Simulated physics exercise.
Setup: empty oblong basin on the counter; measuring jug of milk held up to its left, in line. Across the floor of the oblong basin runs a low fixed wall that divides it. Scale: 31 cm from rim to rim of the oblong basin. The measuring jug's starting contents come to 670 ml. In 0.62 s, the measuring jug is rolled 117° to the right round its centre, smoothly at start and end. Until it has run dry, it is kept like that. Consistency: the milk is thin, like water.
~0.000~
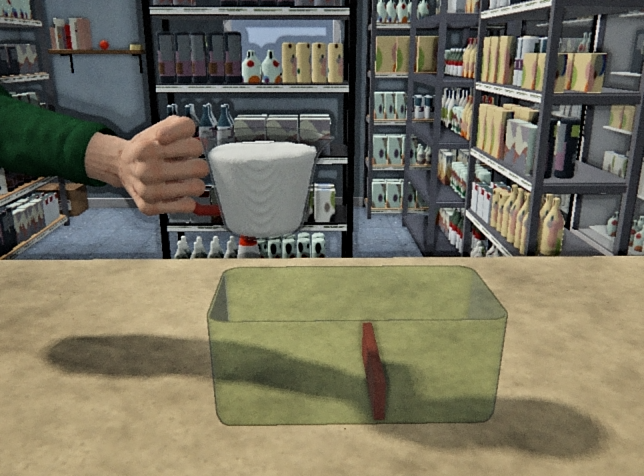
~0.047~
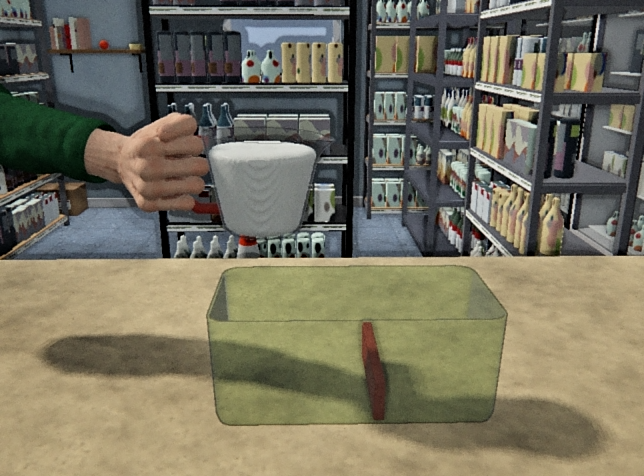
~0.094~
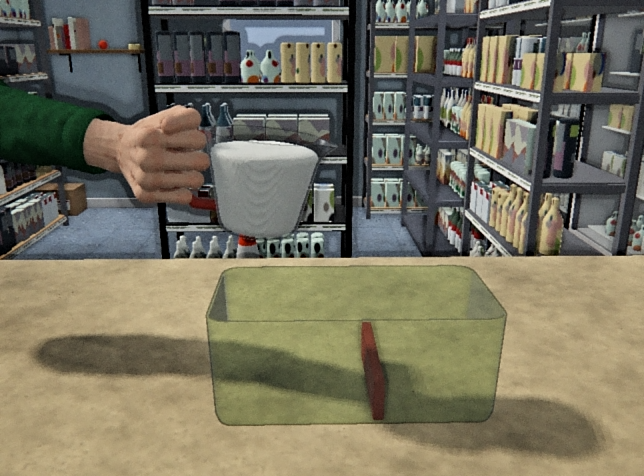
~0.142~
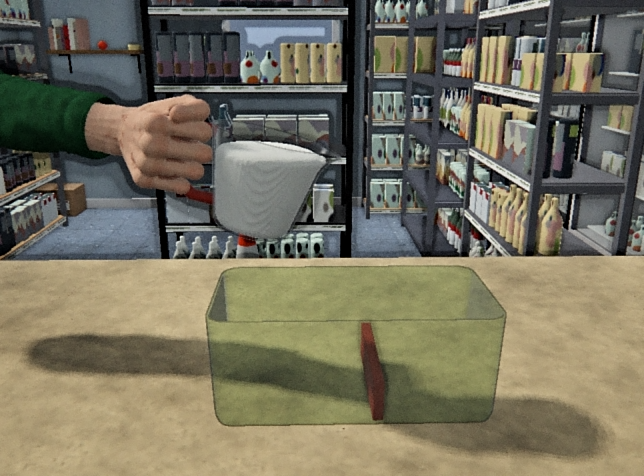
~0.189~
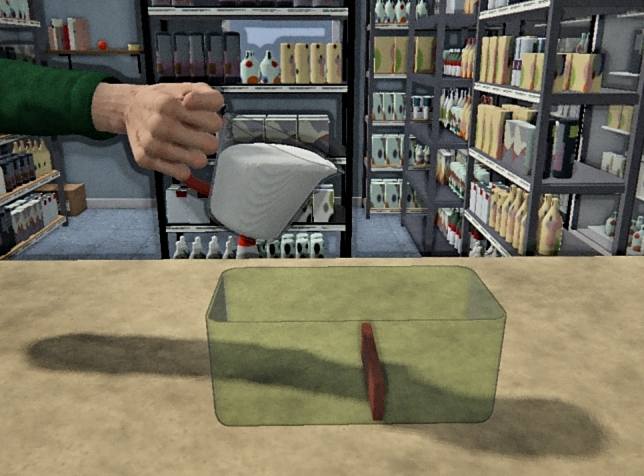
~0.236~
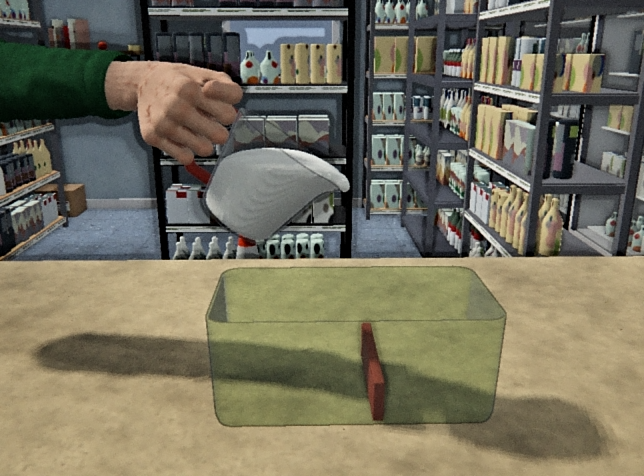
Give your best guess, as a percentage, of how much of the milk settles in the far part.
I would say 36 per cent of it settles there.
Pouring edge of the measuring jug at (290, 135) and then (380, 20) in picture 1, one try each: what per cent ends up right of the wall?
The first try gives 5 percent and the second 70 percent.
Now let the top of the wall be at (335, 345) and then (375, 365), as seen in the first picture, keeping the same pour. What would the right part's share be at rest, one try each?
It comes to 75 per cent, and then 35 per cent.
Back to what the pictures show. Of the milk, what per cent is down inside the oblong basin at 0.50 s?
Roughly 48 per cent.
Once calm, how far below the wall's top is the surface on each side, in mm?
Left about 32 mm, right about 36 mm.
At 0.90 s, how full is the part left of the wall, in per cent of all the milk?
Roughly 60 in a hundred.
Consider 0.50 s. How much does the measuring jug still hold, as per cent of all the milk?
About 28 percent.
Then, 0.50 s in, the tilt is 107° and 28 per cent is still to pour, 16 is left of the wall and 32 right of it.
Then, 0.70 s in, the tilt is 117° and 1 per cent is still to pour, 60 is left of the wall and 34 right of it.
Then, 0.90 s in, the tilt is 117° and 0 per cent is still to pour, 61 is left of the wall and 35 right of it.
Then, 1.12 s in, the tilt is 117° and 0 per cent is still to pour, 61 is left of the wall and 36 right of it.
Finally, 61 per cent lies left of the wall, 36 right of it and 3 outside.
